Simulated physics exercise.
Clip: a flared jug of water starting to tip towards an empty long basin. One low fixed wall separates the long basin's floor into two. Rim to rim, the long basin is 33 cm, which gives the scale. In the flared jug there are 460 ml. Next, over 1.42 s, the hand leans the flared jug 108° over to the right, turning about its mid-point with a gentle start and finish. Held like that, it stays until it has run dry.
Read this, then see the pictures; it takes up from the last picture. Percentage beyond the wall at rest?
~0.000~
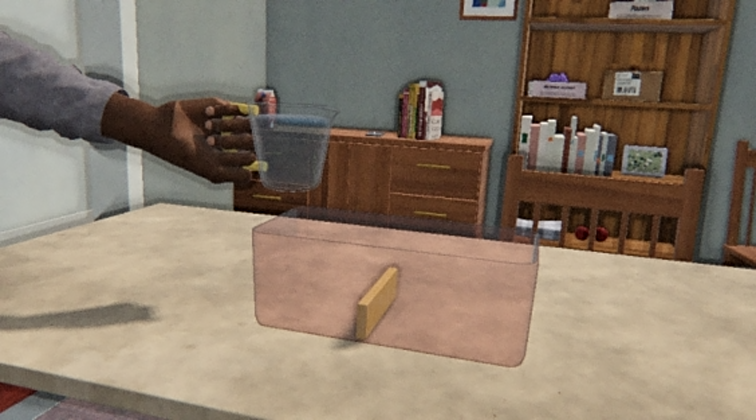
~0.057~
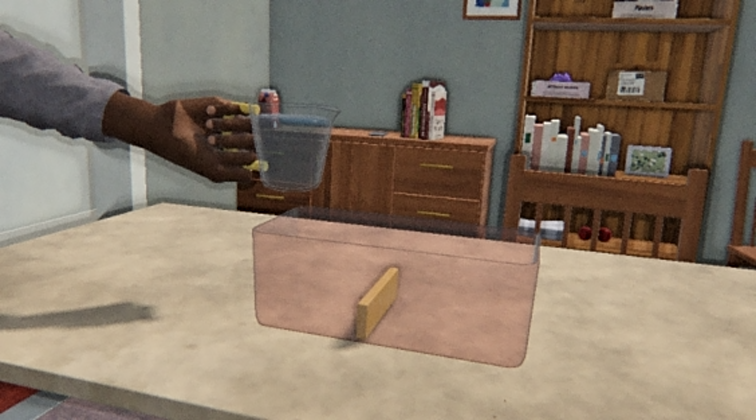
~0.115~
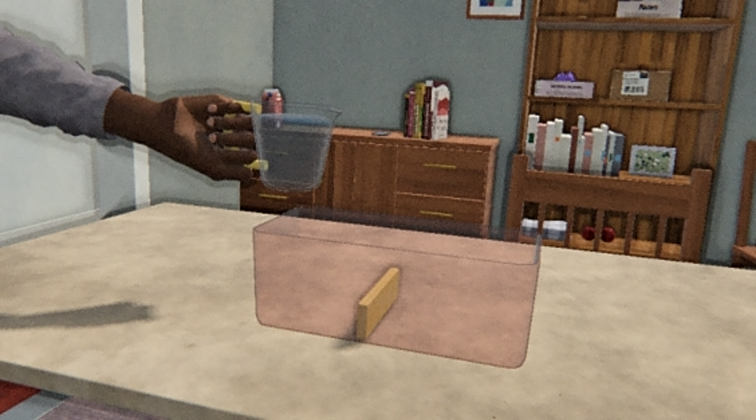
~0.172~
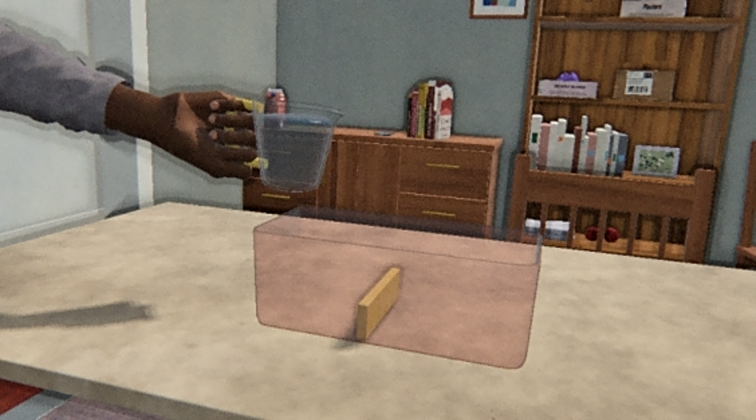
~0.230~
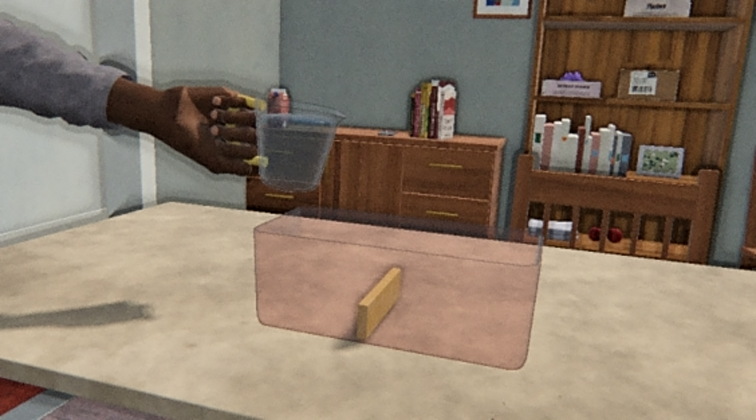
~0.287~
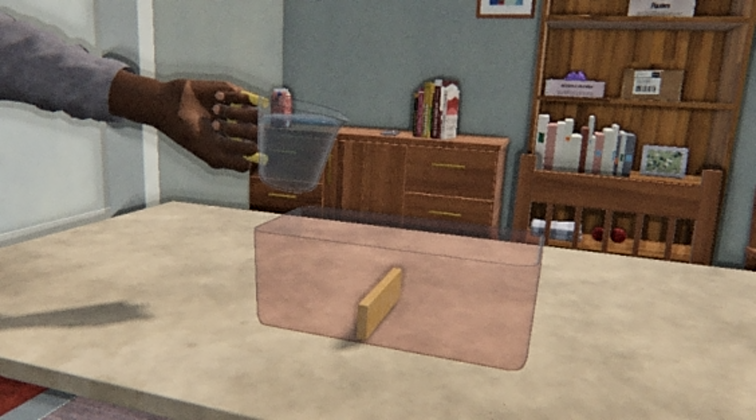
50 per cent.
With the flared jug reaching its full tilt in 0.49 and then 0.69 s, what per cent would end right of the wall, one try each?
About 25 %, then about 30 %.
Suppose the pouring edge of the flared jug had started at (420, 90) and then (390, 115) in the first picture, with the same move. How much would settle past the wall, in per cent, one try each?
Try 1: Approx. 95 %; try 2: Approx. 100 %.
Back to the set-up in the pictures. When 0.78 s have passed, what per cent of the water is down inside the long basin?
12 %, more or less.
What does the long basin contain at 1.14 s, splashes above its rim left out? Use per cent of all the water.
Some 78 per cent.
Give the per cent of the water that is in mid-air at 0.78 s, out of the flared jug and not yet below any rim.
Some 16 per cent, I reckon.
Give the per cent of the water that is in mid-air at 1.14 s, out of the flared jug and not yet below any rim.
Something like 8 per cent is in the air then.
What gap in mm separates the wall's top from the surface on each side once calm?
Roughly 32 mm on the left side and roughly 34 mm on the right.
By 0.78 s the tilt is 62° and 72 per cent is still to pour, 3 is left of the wall and 10 right of it.
By 1.14 s the tilt is 98° and 14 per cent is still to pour, 30 is left of the wall and 49 right of it.
By 1.51 s the tilt is 108° and 0 per cent is still to pour, 50 is left of the wall and 50 right of it.
By 1.92 s the tilt is 108° and 0 per cent is still to pour, 49 is left of the wall and 50 right of it.
At rest 49 per cent lies left of the wall, 50 right of it and 0 outside.
